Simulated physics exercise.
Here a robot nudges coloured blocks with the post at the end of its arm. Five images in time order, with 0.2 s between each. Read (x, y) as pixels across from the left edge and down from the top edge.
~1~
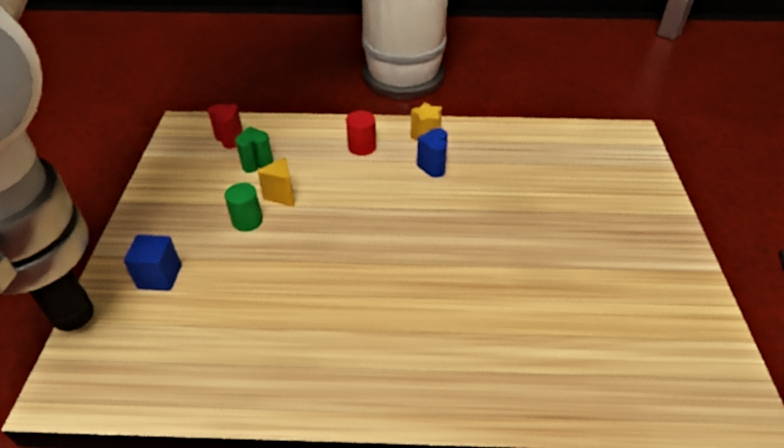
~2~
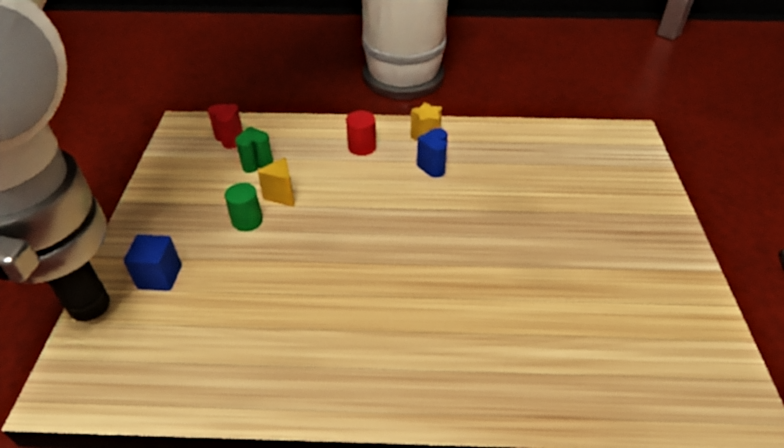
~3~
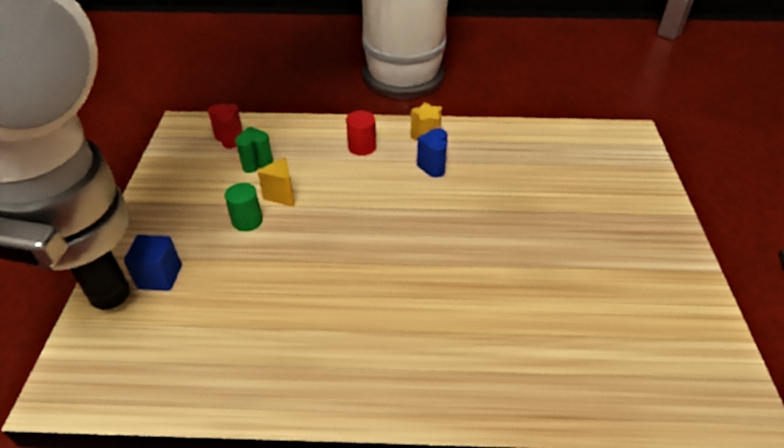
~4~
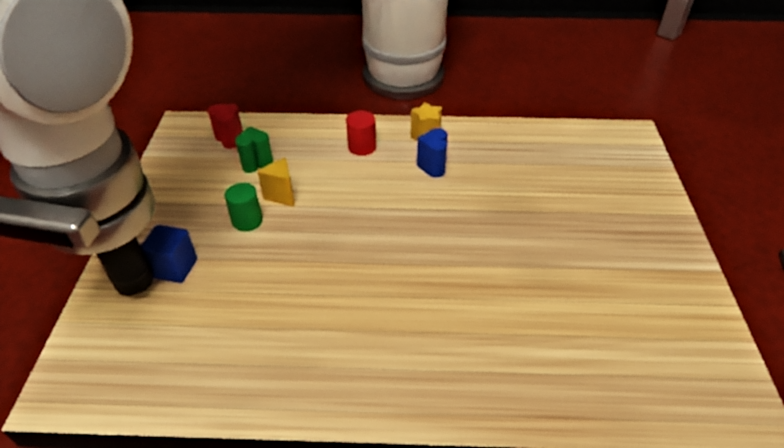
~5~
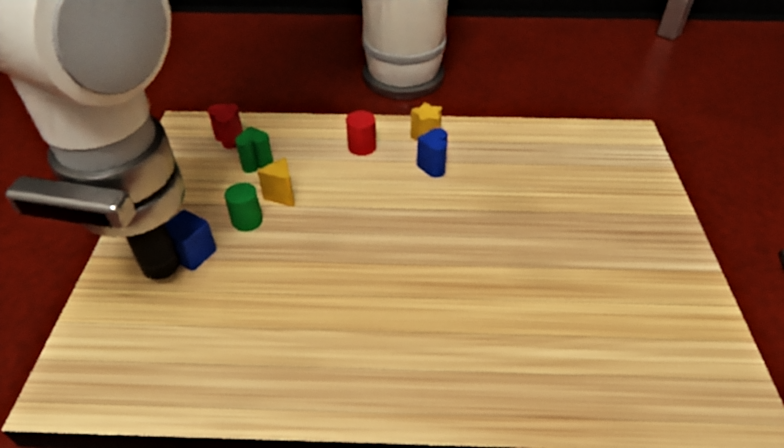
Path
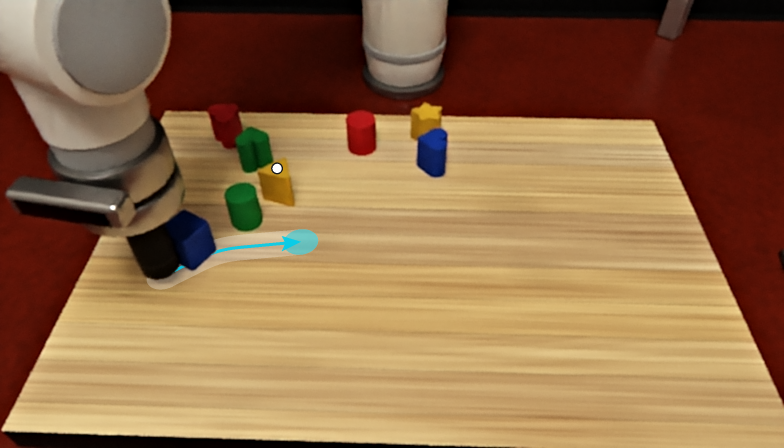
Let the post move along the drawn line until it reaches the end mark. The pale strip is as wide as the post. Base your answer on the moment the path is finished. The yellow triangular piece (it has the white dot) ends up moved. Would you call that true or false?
The statement is correct.
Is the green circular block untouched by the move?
Short answer: No.
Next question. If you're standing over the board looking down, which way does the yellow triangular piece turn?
It spins clockwise.
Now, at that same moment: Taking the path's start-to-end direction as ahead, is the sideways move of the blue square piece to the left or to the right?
It moves left.
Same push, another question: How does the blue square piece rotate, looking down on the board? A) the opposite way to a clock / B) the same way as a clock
A (the opposite way to a clock)
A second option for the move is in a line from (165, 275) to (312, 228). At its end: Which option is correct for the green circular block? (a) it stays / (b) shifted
b (shifted)
The line goes from (165, 275) through (232, 248) to (301, 242); the dot is on the yellow triangular piece.
The first path, step by step. One third of the way, post (209, 245); blue square piece (223, 202); green circular block (250, 185).
Two thirds of the way, post (255, 237); blue square piece (248, 193), turned 35° anticlockwise; green circular block (261, 171); yellow triangular piece (283, 161), turned 40° clockwise.
At the end, post (299, 233); blue square piece (248, 193), turned 40° anticlockwise; green circular block (261, 171); yellow triangular piece (283, 161), turned 40° clockwise.
